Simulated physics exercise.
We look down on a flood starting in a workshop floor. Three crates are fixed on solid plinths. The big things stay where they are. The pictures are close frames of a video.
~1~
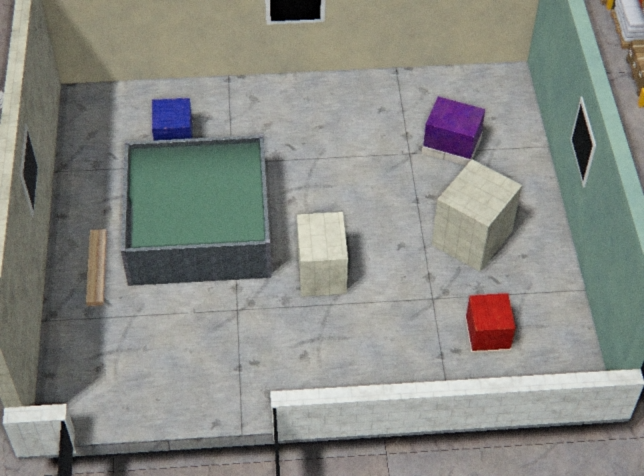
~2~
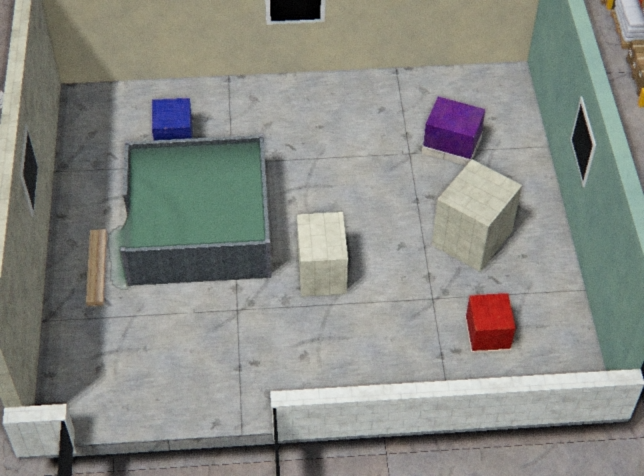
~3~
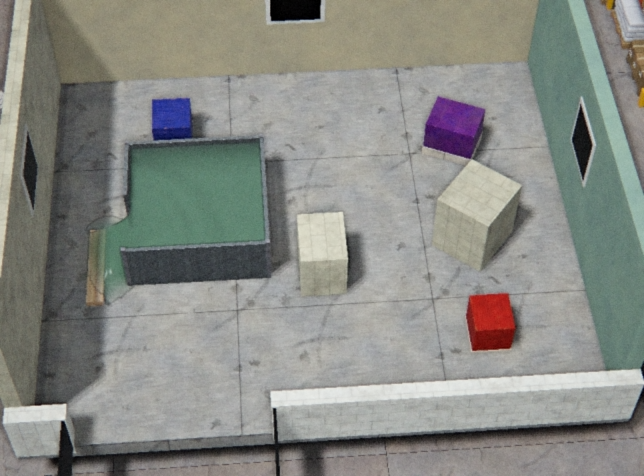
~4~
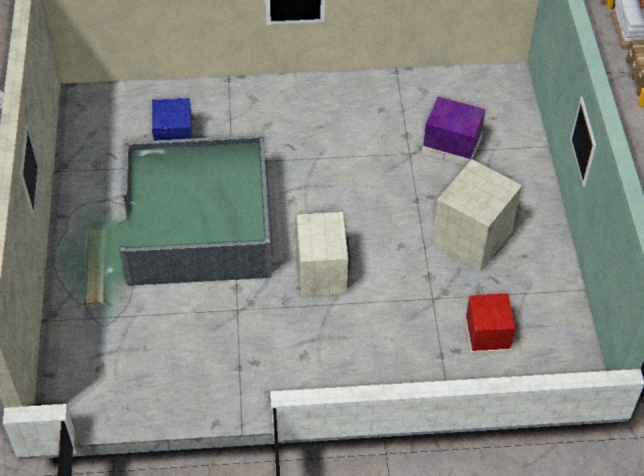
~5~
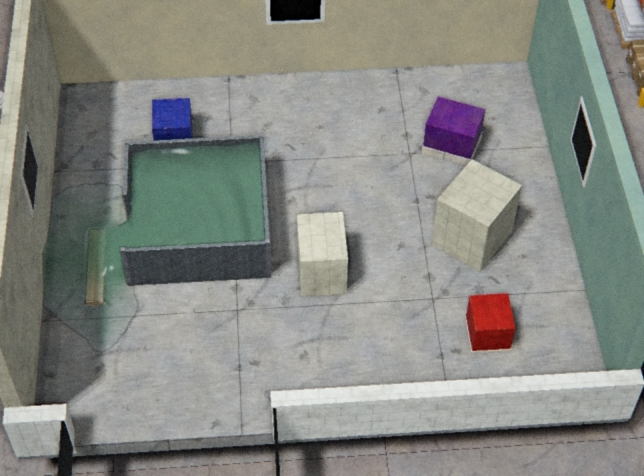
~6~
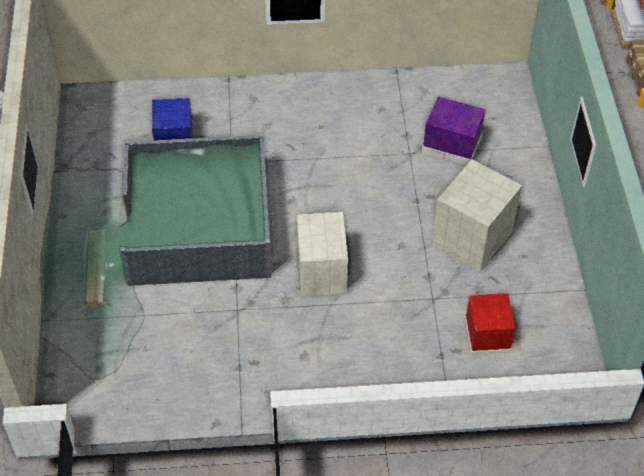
Green water poured out through a gap in the left side of a square gray tank, spreading across the workshop floor around a wooden plank, while the colored and pale blocks stayed still.
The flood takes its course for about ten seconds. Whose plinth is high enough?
One by one: The blue crate is soaked; the red crate keeps dry; the purple crate keeps dry.
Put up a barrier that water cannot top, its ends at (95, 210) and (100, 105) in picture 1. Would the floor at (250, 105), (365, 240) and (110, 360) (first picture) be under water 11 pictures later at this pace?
One after the other: Not flooded, not flooded, under water.
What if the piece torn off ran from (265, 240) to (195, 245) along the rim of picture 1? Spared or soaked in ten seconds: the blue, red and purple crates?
Blue crate escapes it; red crate gets wet; purple crate is spared.
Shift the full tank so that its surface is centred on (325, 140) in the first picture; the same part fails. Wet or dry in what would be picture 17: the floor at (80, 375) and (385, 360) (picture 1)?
In turn: Wet, free of water.
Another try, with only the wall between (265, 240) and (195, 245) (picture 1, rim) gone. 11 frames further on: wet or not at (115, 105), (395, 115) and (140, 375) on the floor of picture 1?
In that order: No water, clear, flooded.
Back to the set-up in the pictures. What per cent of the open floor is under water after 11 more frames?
Close to 20 %.
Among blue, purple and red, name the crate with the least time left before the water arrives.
That is the blue-painted one.
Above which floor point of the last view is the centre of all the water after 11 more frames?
Roughly at (150, 243).
A moment on, water covers 15 % of the floor; the blue crate not reached, the red crate not reached, the purple crate not reached.
Next, water covers 20 % of the floor; the blue crate water round its plinth, the red crate not reached, the purple crate not reached.
Then, water covers 30 % of the floor; the blue crate water round its plinth, the red crate not reached, the purple crate not reached.
Later, water covers 60 % of the floor; the blue crate water round its plinth, the red crate not reached, the purple crate water round its plinth.
In the end, water covers 85 % of the floor; the blue crate was topped, the red crate stayed above the water, the purple crate stayed above the water.
